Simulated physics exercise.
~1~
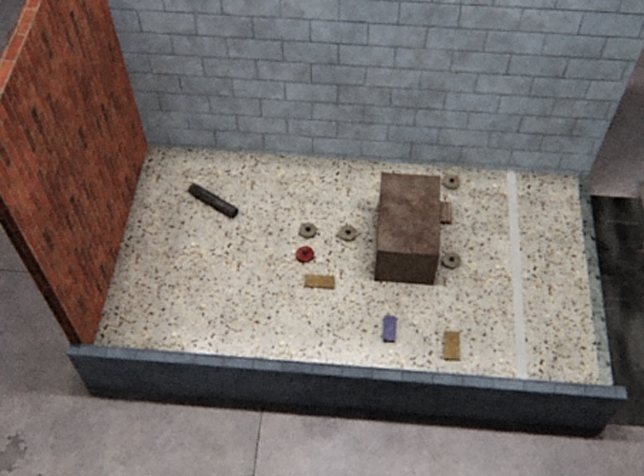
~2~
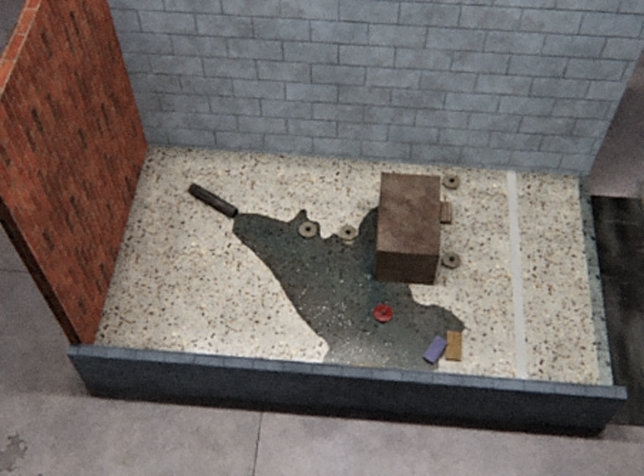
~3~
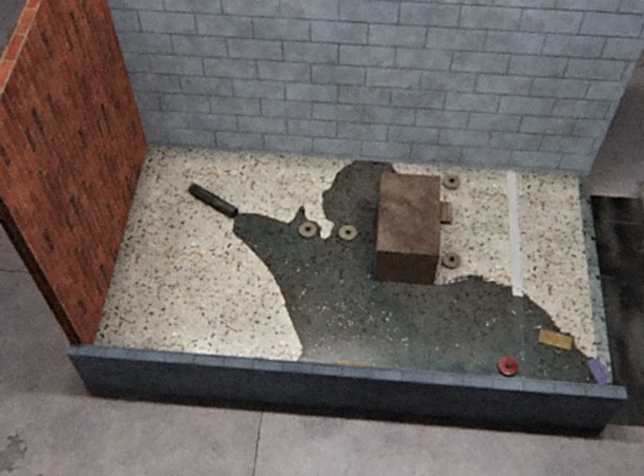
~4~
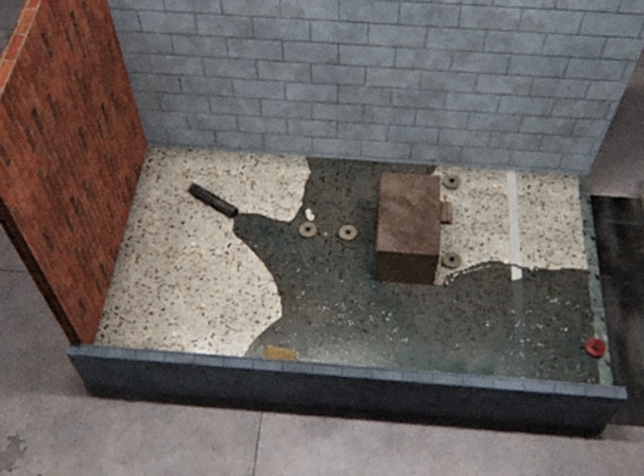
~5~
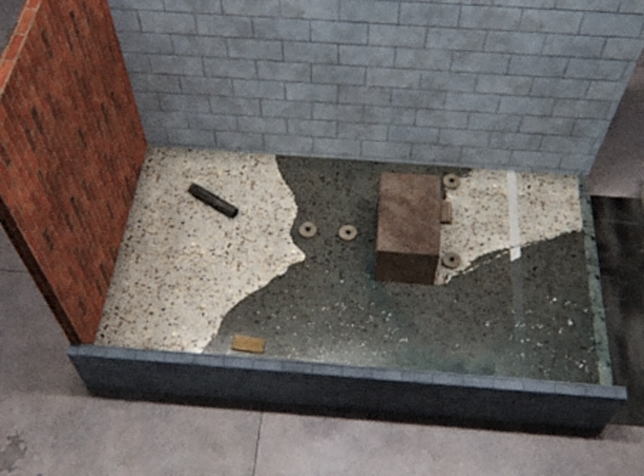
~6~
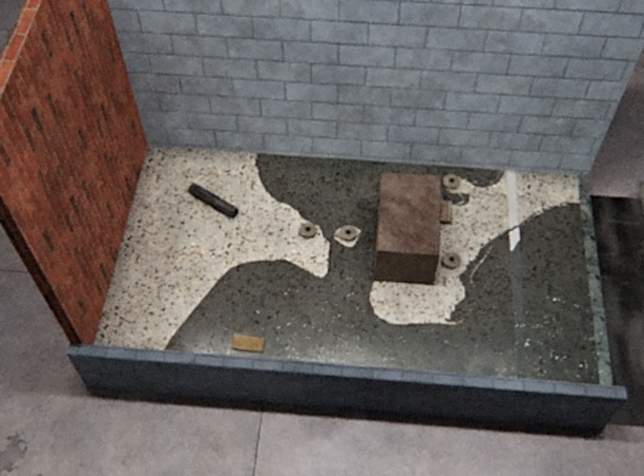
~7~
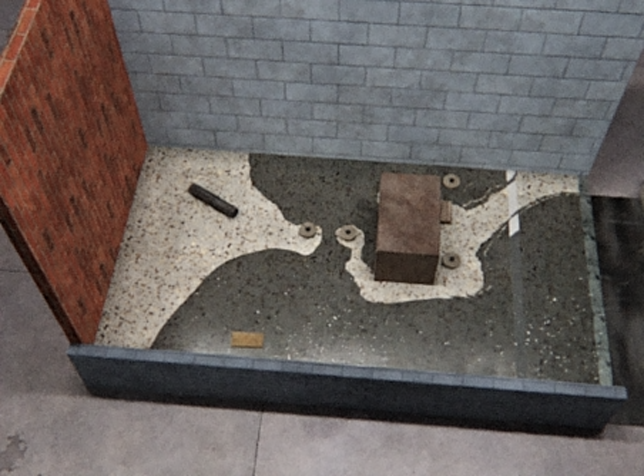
A pale speckled dairy floor is seen from above, enclosed by a red brick wall on the left, grey block walls and a low blue-grey front edge. A dark pipe end lies at the upper left, with a brown box right of centre, round grey lids, a red lid, a blue block and tan boards around it. Dark water spreads from the pipe across the floor, carrying the red lid, the blue block and a tan board rightward past the white line and out of view. Another tan board drifts left along the front and stops. The flow ceases, leaving wet patches, the grey lids unmoved.
